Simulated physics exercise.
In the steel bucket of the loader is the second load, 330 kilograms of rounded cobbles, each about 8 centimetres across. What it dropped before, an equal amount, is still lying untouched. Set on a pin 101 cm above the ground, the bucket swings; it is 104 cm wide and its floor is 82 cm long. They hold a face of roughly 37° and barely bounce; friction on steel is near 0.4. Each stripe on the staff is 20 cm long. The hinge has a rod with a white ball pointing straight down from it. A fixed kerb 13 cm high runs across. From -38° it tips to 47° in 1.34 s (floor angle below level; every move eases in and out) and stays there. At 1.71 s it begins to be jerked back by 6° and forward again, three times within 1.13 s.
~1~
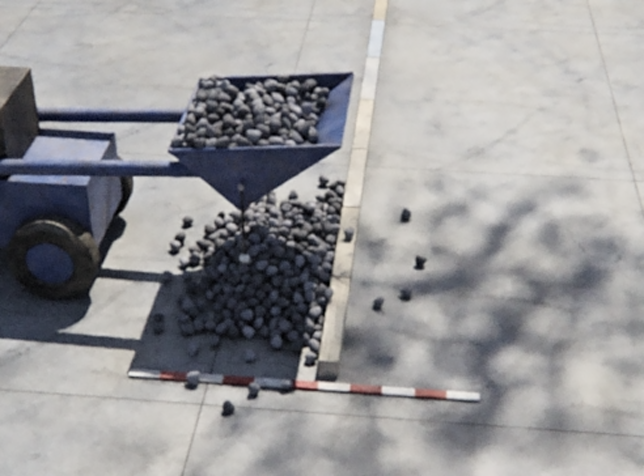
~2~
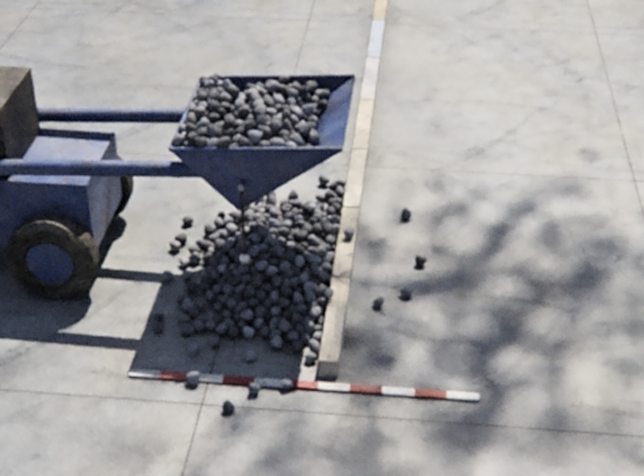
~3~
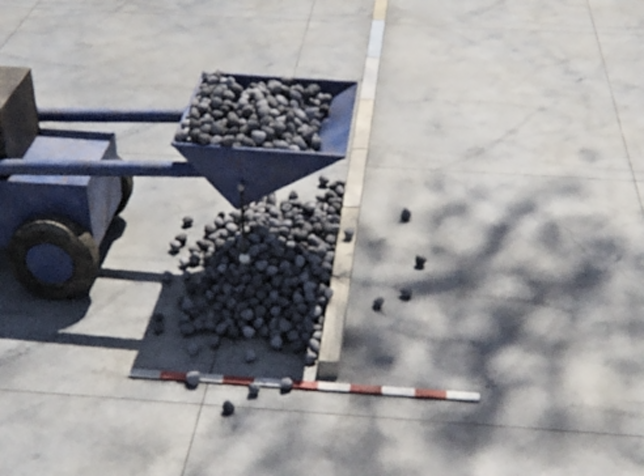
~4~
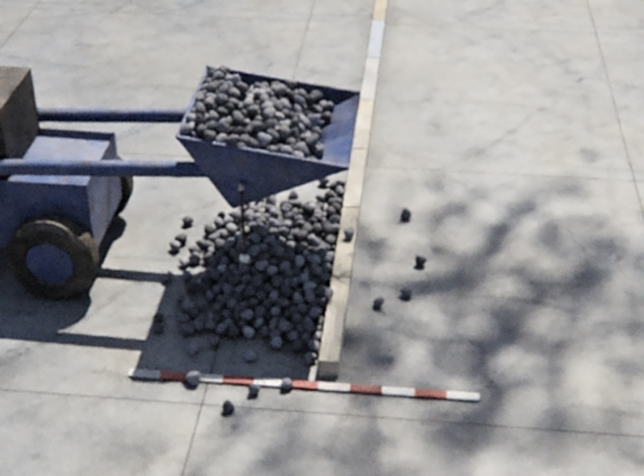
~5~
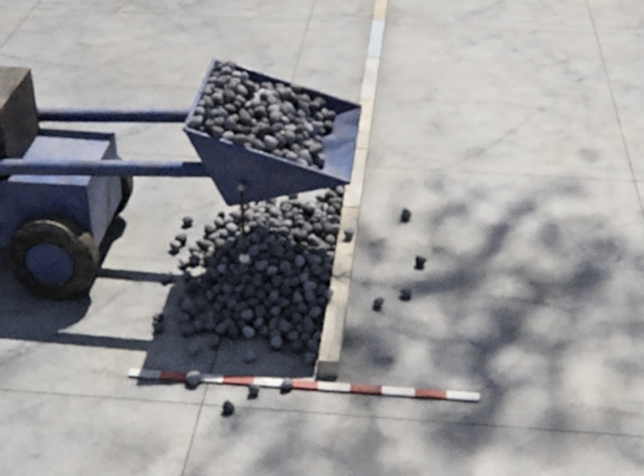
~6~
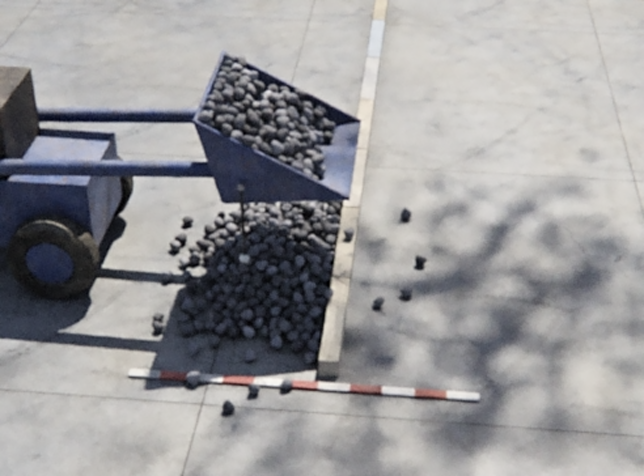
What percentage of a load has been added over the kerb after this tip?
65 %.
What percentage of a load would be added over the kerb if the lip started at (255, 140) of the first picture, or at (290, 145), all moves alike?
Case one about 5 %, case two about 20 %.
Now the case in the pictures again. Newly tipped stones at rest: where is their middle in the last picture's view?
The middle lies near (373, 262) in the last picture.
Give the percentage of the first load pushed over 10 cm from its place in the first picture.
I'd put it at about 0 per cent.
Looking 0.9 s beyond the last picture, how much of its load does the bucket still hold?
It holds some 25 per cent.
Then, 0.4 s after the last picture the floor is at 34°; in per cent of one load, 98 in the bucket, 101 on this side of the kerb, 1 over the kerb; the foremost stones are at (376, 241).
Then, 0.9 s after the last picture the floor is at 47°; in per cent of one load, 25 in the bucket, 144 on this side of the kerb, 31 over the kerb; the foremost stones are at (420, 255).
Then, 2.7 s after the last picture the floor is at 47°; in per cent of one load, 0 in the bucket, 134 on this side of the kerb, 66 over the kerb; the foremost stones are at (621, 282).
Then, 5.2 s after the last picture the floor is at 47°; in per cent of one load, 0 in the bucket, 134 on this side of the kerb, 66 over the kerb; the foremost stones are at (621, 282). Net gain over the kerb, 65.
